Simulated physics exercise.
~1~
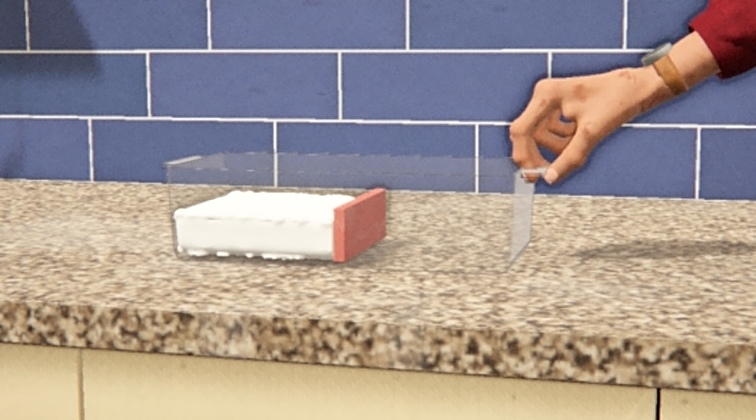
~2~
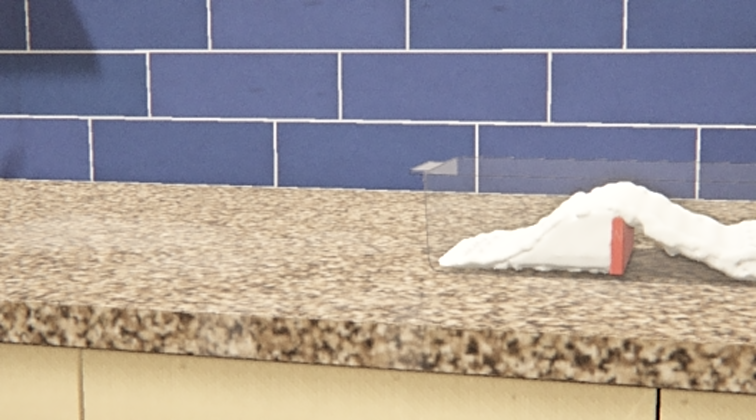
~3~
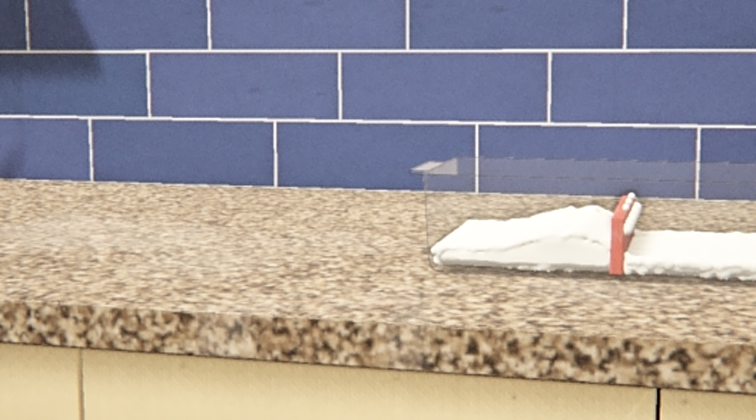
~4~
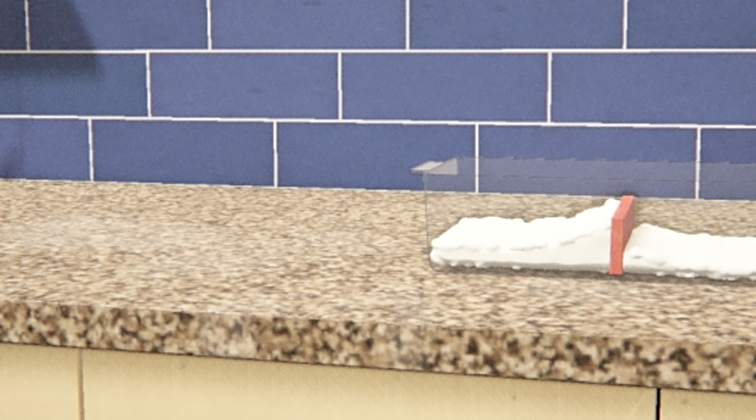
At first, a hand with a wristwatch holds the right end of a clear, open tub on a speckled counter, with white milk resting to the left of a red divider. The tub is then pulled to the right, until its right end and the hand are out of view. The milk heaps up around the divider and pours over it into the right part. Next it drops lower on both sides, with a little still clinging near the divider's top. Finally, the tub stays put, with milk lying unevenly on both sides of the red divider.
